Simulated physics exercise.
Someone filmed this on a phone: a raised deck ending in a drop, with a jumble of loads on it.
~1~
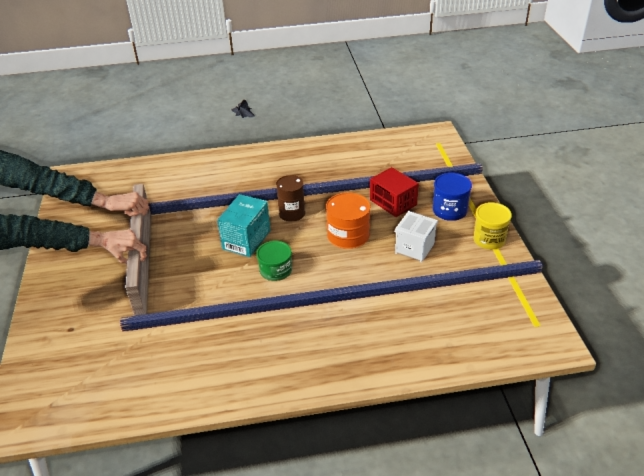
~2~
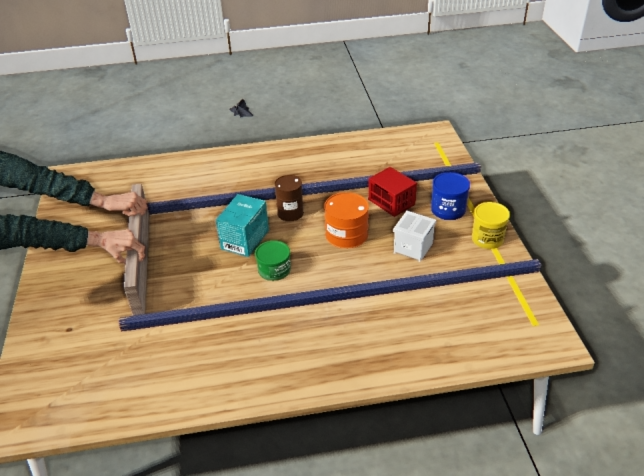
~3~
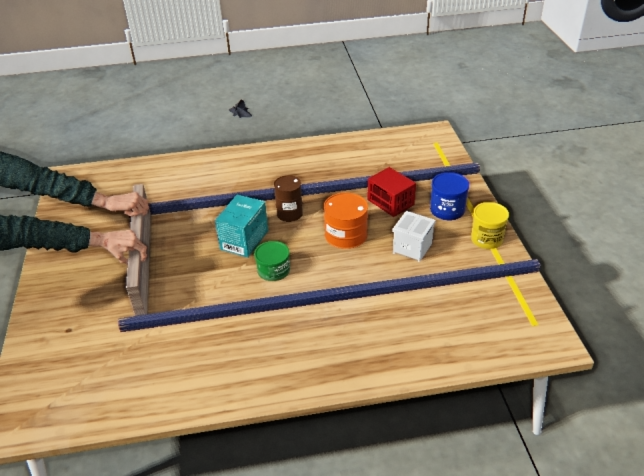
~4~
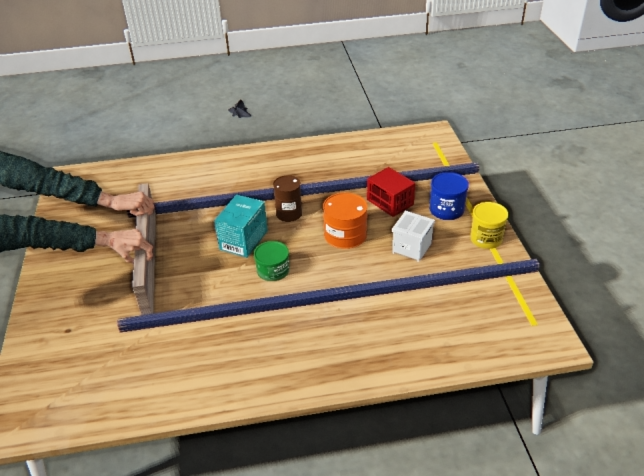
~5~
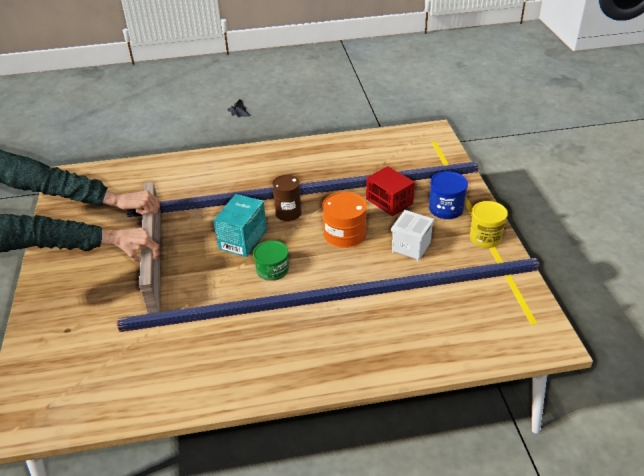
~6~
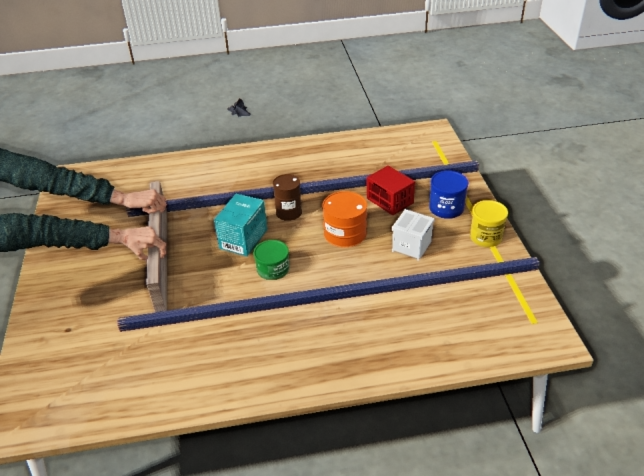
The clip opens on a wooden table where two hands in dark green sleeves hold a plank upright at the left, between two blue rails, with colourful containers spread to its right. After staying nearly still, the hands slide the plank slightly right, without touching the containers, which stay in place.
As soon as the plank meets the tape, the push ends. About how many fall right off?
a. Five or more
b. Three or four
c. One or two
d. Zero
The answer is a.
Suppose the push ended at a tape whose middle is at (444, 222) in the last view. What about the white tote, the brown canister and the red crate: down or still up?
Well, the white tote hangs in there, the brown canister hangs in there, and the red crate hangs in there.
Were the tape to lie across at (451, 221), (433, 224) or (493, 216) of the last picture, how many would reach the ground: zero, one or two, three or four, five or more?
Just one or two; one or two; 5 or more.
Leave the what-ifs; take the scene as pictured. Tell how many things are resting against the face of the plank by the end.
Tally at the end: 3.
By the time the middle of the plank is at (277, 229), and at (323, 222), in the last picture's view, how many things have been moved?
That makes 3 at the first spot and 4 at the second.
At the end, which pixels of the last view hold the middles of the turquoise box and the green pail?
The turquoise box comes to rest at (486, 190), and the green pail comes to rest at (504, 228).
Soon after, none off yet; yellow pail at rest near (488, 224); blue pail at rest near (448, 195); white tote at rest near (413, 235).
After that, none off yet; yellow pail at rest near (488, 224); blue pail displaced a little near (452, 194); white tote displaced a little near (431, 237).
In the end, the number that fall off is five or more; gone, orange canister, red crate, white tote, blue pail and yellow pail.
